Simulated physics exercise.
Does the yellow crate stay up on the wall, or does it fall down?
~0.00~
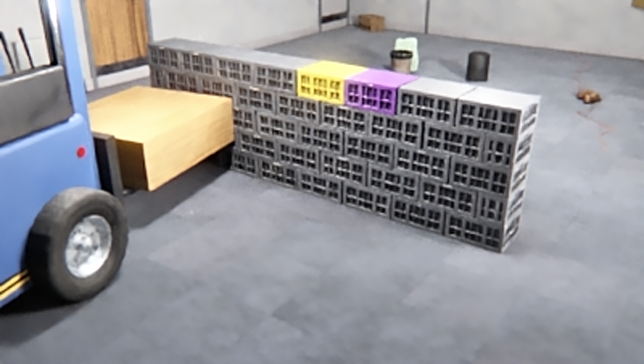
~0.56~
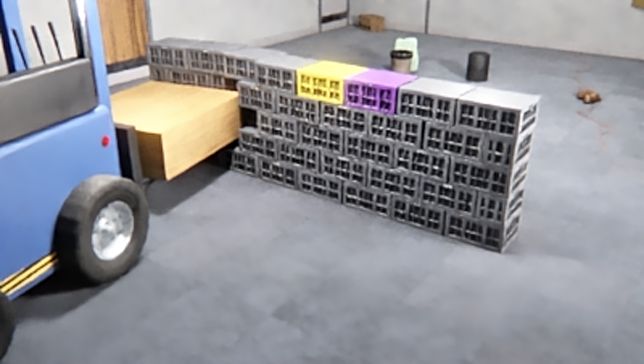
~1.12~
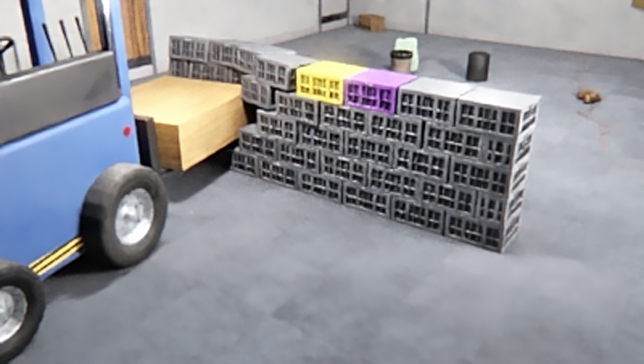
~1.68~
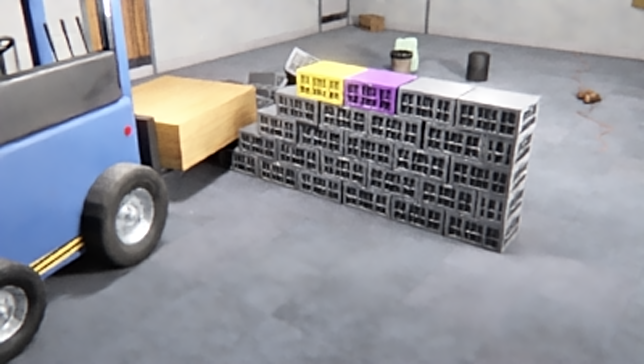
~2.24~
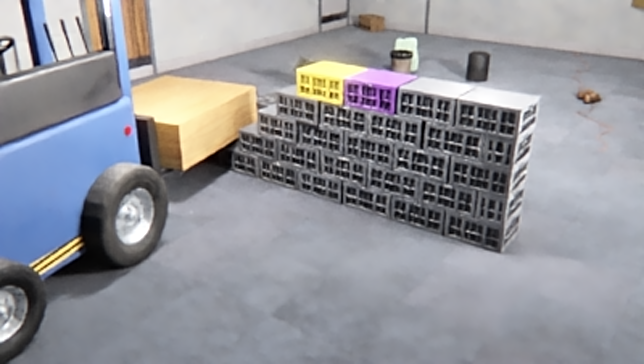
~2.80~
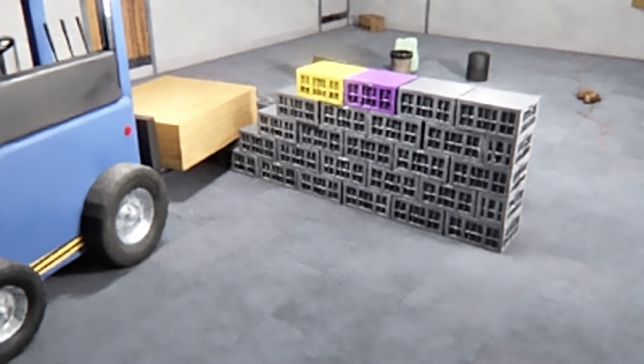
The yellow crate stays up on top of the wall, next to the purple one.
